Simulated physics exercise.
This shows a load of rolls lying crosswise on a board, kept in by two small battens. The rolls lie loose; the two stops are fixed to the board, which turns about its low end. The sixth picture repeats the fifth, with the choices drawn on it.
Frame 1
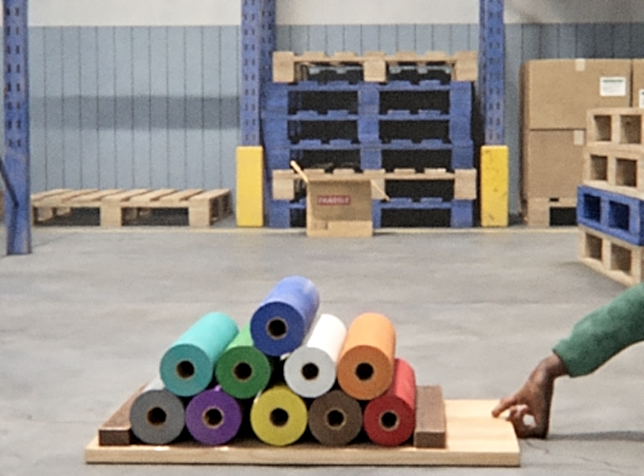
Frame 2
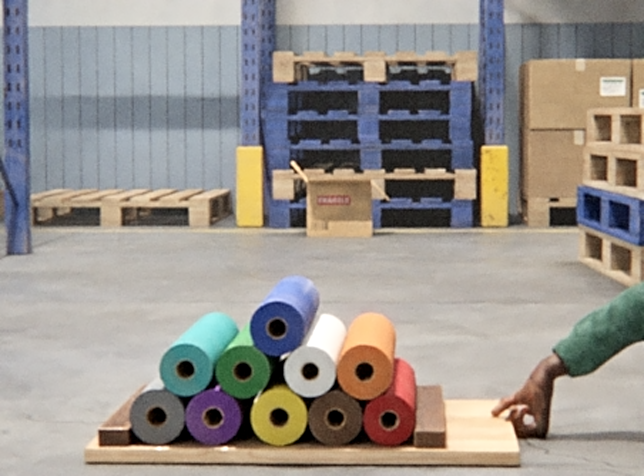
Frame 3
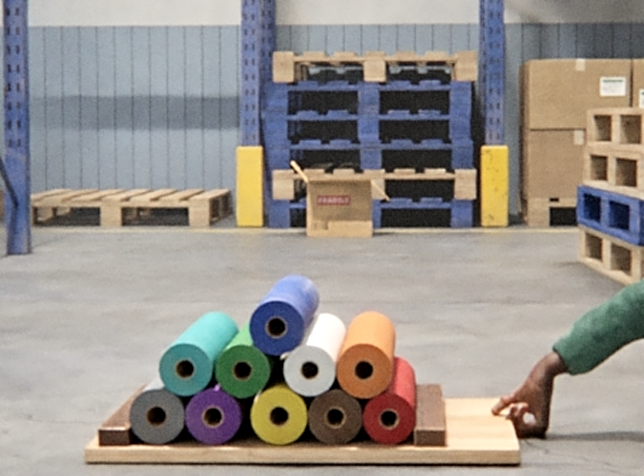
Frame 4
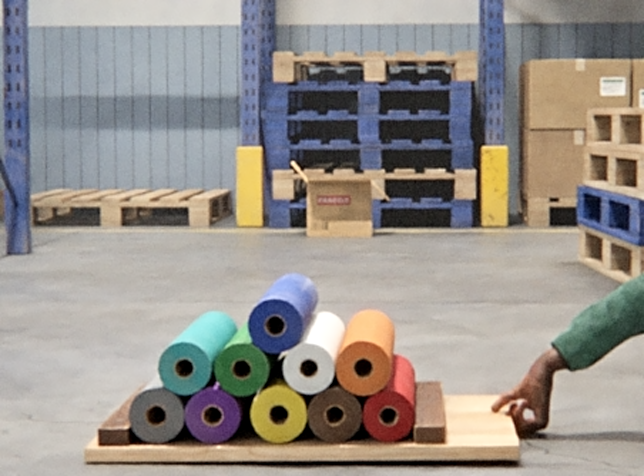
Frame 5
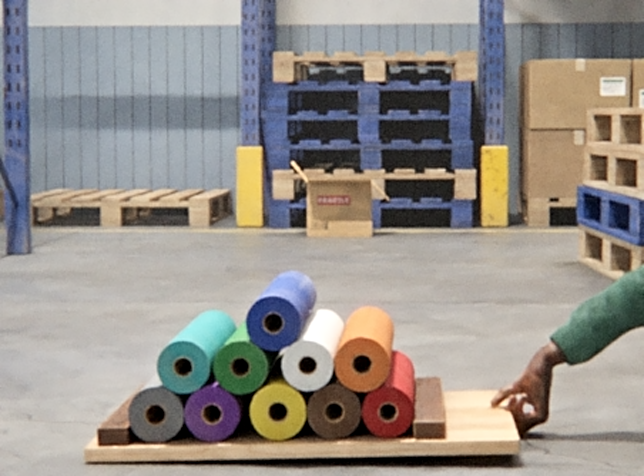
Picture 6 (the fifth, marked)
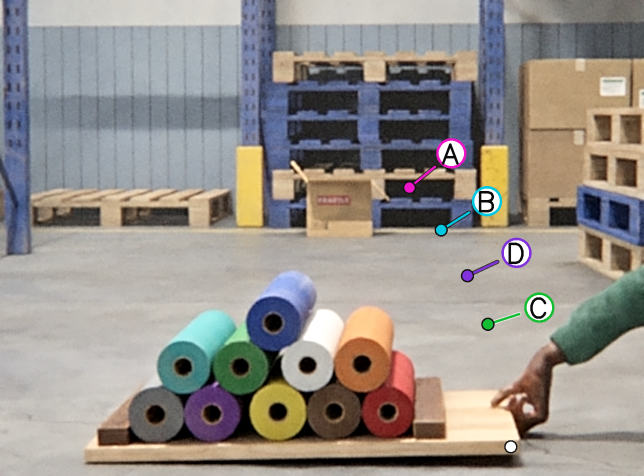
In this clip, coloured rolls lie stacked in a pile between two small battens on a wooden board on a warehouse floor, while a hand at the board's right end raises that end very slightly and the rolls barely shift.
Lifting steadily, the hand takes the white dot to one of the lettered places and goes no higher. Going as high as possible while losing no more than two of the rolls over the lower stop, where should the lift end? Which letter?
The highest mark that will do is D.
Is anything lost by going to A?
Yes.
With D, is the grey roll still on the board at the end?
The grey roll: Yes.
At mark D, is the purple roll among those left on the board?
Yes, with D.
On the marked copy, A at (409, 188); B at (441, 230); C at (488, 324); D at (467, 276); the white dot at (511, 447).
Following D. Soon after the start, board at 16°.
Later, board at 25°.
In the end, board at 25°, none over the low batten.
As for the rest, A five over the low batten; B five over the low batten; C none over the low batten.
